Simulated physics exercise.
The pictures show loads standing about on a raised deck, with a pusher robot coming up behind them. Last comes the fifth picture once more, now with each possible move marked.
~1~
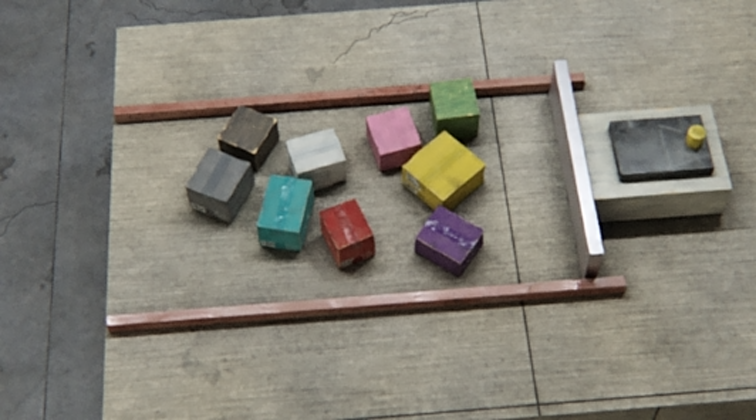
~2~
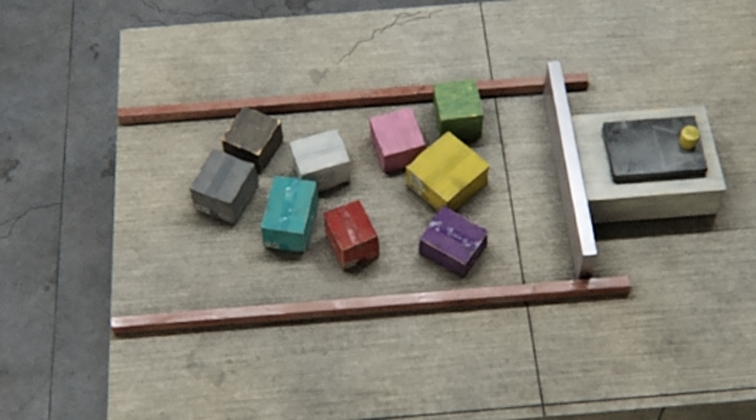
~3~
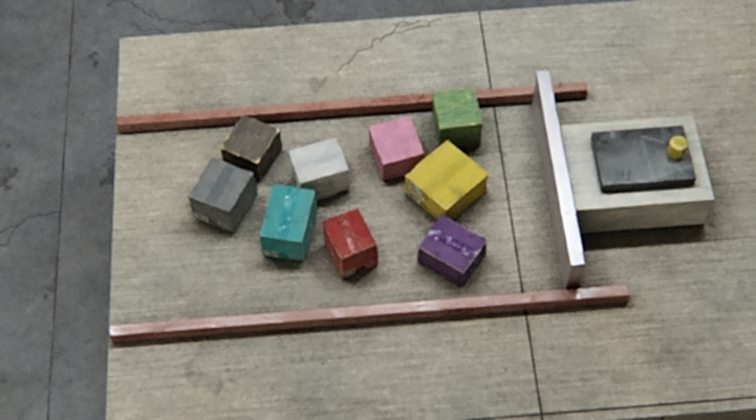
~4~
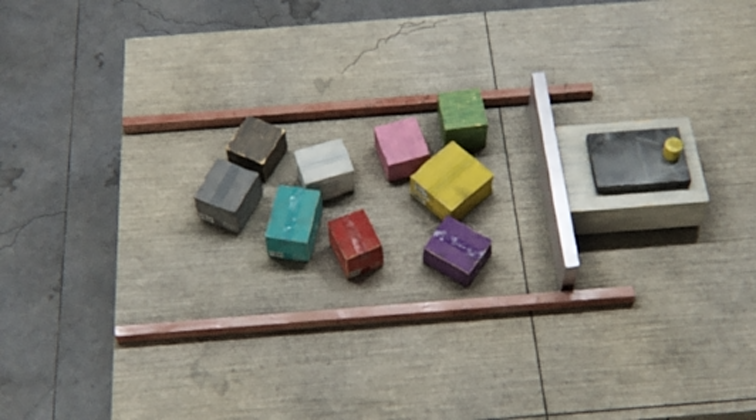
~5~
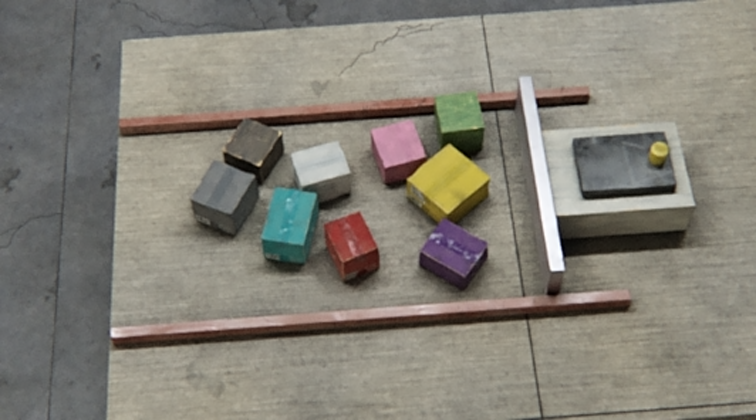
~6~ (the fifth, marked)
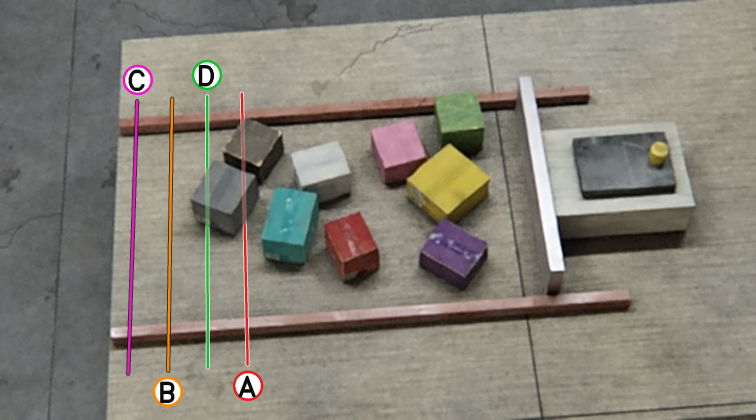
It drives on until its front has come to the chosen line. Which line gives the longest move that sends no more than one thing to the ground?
The farthest such stop is A.
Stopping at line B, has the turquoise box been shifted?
Yes.
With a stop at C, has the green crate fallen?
Yes.
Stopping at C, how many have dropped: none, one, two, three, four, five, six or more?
In all, six or more.
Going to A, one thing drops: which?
It is the grey box.
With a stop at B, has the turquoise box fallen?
Yes.
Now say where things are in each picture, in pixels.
In the first frame, green crate (454, 110); yellow parcel (443, 174); robot (654, 147).
In the second frame, robot (647, 148); turquoise box (291, 214).
In the third frame, robot (635, 158); red box (350, 243).
In the fourth frame, robot (630, 159); grey box (228, 195).
In the fifth frame, robot (617, 163); green crate (459, 123); yellow parcel (448, 187); white box (321, 174).
On the copy, A at (245, 220); B at (170, 226); C at (133, 228); D at (207, 223).
On A. First, robot (511, 171); green crate (398, 127); purple box (402, 268).
Then, robot (404, 179); grey box (188, 214); black crate (203, 149).
Finally, robot (322, 185); grey box over the edge; black crate (124, 151); one fallen.
By contrast, B drops six; C drops nine; D drops two.
